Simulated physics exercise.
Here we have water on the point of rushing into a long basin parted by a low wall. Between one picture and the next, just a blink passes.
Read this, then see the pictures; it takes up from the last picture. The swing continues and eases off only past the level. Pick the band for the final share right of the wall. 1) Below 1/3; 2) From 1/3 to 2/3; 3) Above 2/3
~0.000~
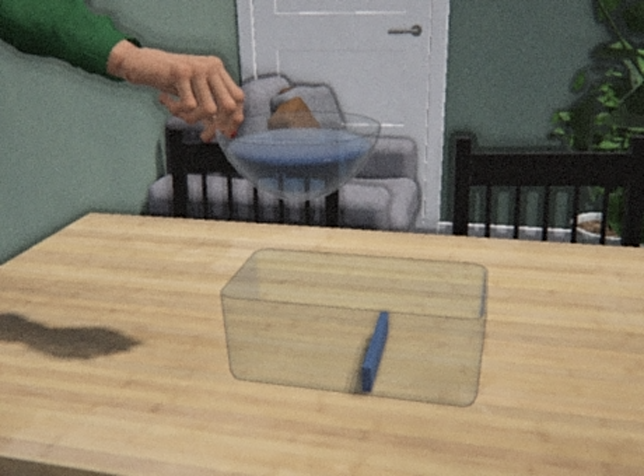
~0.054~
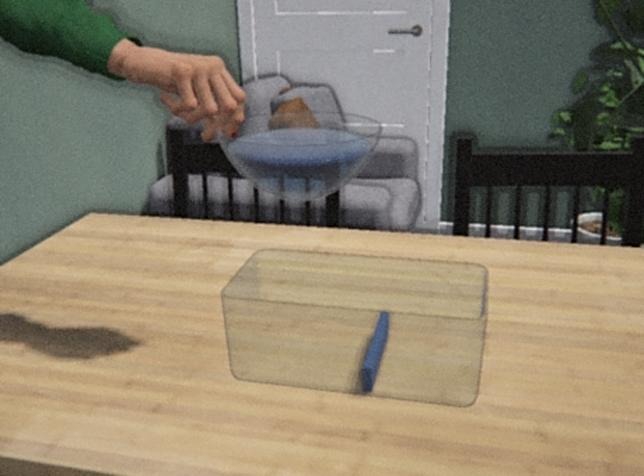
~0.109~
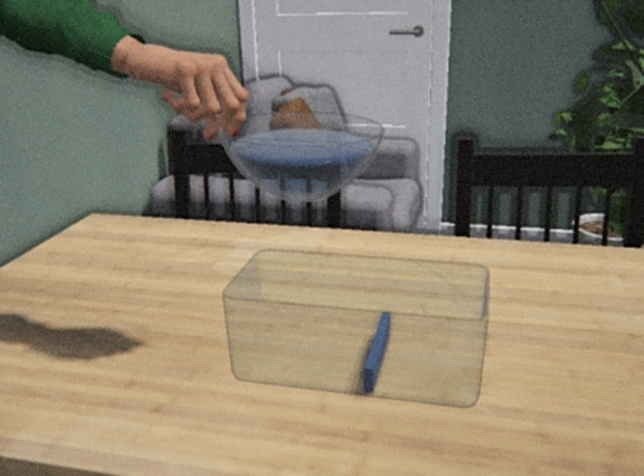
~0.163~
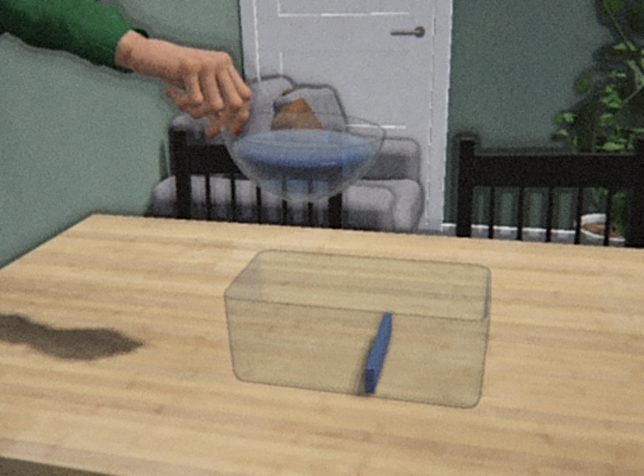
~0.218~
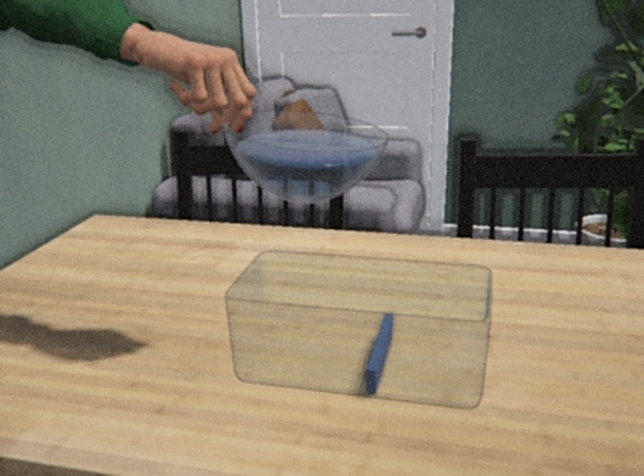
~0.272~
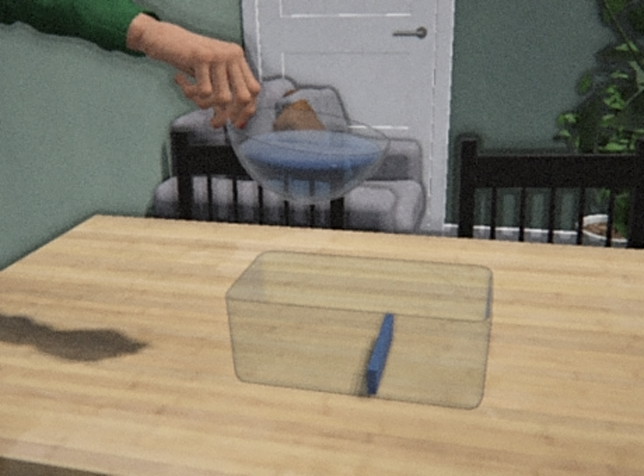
Answer: 3.
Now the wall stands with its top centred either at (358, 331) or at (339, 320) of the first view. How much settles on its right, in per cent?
90 per cent first, then 100 per cent.
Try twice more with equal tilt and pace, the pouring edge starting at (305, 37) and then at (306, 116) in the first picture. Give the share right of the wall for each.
It comes out at around 55 percent and then around 40 percent.
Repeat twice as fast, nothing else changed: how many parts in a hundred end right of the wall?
About 55 in a hundred.
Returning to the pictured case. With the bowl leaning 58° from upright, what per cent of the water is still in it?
It works out to close to 50 percent.
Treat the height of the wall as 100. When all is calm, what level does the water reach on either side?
On the left it's around 20 per cent; on the right, 100 per cent.
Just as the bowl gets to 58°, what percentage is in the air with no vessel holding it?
I'd put it near 35 per cent.
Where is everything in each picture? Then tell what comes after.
In the first picture, it leans 0°; its right rim is at (380, 131); the water meets the walls at (233, 140) and (373, 145); the long basin's rim runs from (239, 272) to (486, 292); the wall's top is at (376, 338).
In the second picture, it leans 0°; its right rim is at (380, 132); the water meets the walls at (233, 141) and (374, 146).
In the third picture, it leans 2°; its right rim is at (382, 134); the water meets the walls at (235, 140) and (375, 147).
In the fourth picture, it leans 4°; its right rim is at (385, 138); the water meets the walls at (238, 140) and (377, 149).
In the fifth picture, it leans 7°; its right rim is at (387, 143); the water meets the walls at (241, 140) and (381, 151).
In the sixth picture, it leans 10°; its right rim is at (389, 148); the water meets the walls at (244, 141) and (384, 151).
A moment on, the bowl is tipped part way and 48 per cent is still to pour, 0 is left of the wall and 18 right of it.
Next, the bowl is tipped on its side and 1 per cent is still to pour, 6 is left of the wall and 85 right of it.
Then the bowl is tipped on its side and 0 per cent is still to pour, 18 is left of the wall and 81 right of it.
Later the bowl is tipped on its side and 0 per cent is still to pour, 22 is left of the wall and 77 right of it.
At rest 23 per cent lies left of the wall, 76 right of it and 1 outside.
